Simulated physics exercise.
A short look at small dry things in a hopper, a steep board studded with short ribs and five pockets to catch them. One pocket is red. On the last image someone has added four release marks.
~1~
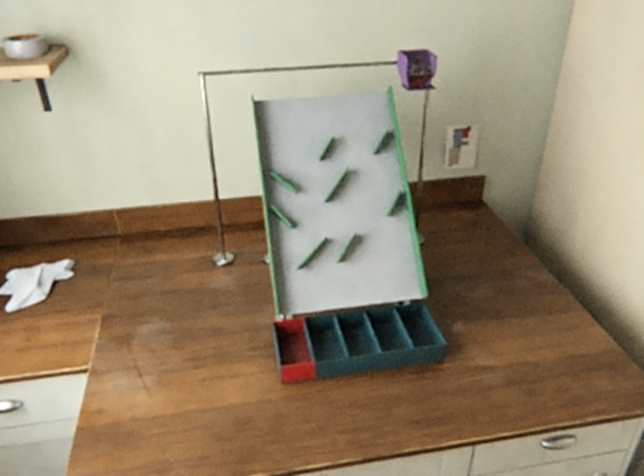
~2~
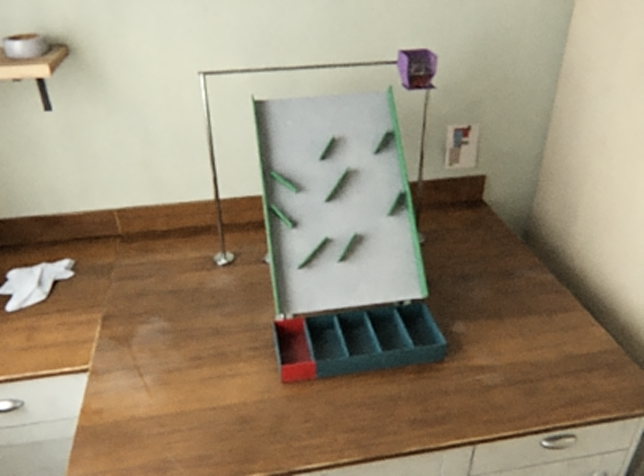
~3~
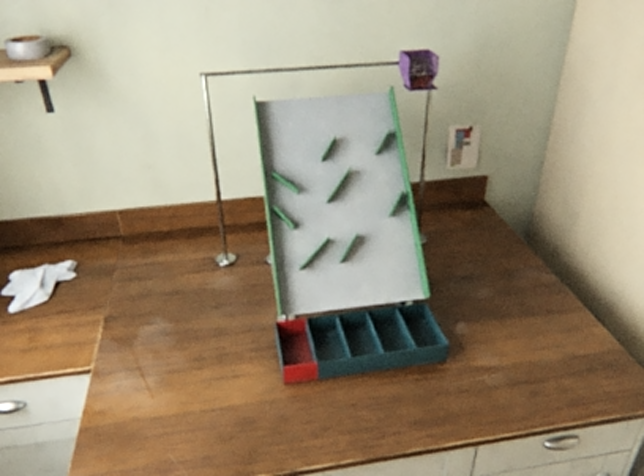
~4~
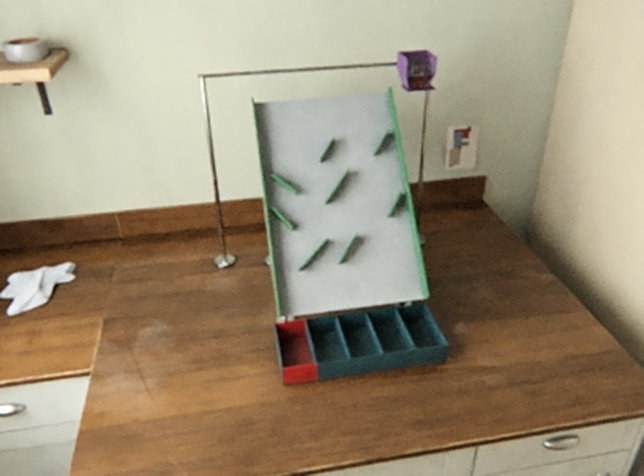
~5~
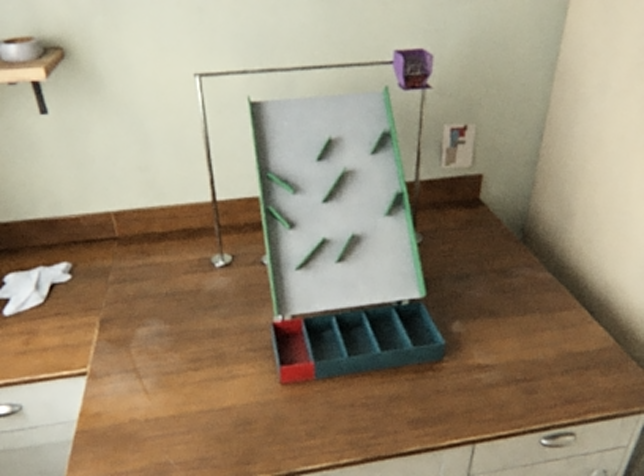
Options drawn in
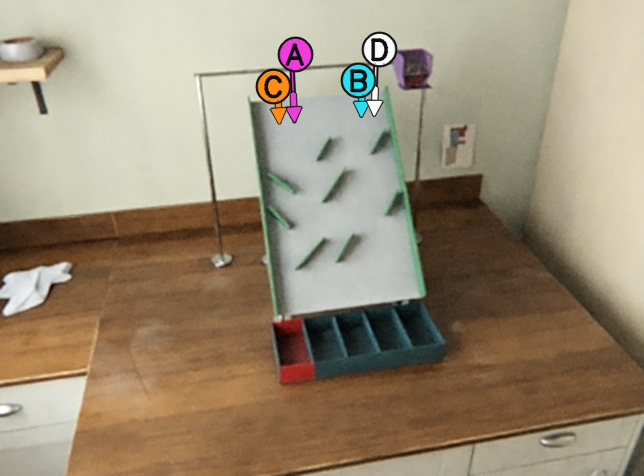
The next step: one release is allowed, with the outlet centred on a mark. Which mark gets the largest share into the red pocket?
Use mark A.
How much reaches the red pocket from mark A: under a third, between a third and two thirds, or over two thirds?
It is over two thirds.
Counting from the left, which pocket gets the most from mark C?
The first from the left.
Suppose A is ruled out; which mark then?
C.
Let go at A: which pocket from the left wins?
The first from the left.
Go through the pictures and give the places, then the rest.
In the first picture, hopper at (417, 80), kidney beans, door shut.
In the second picture, ribs (321, 157) to (334, 135), (376, 150) to (389, 128), (271, 171) to (297, 189).
In the third picture, ribs (329, 200) to (351, 167), (274, 206) to (294, 227), (391, 214) to (403, 190).
In the fourth picture, ribs (300, 269) to (328, 238), (340, 262) to (357, 233).
In the fifth picture, red pocket at (297, 372), number 1 of 5 from the left.
On the marked copy, mark A meets the board at (294, 116); mark B meets the board at (361, 111); mark C meets the board at (279, 117); mark D meets the board at (374, 110).
For mark A, most in the red pocket, a small part in other pockets.
For mark B, a small part in the red pocket, most in other pockets, a small part outside the box.
For mark C, about two thirds in the red pocket, about a third in other pockets.
For mark D, a small part in the red pocket, most in other pockets, a small part outside the box.
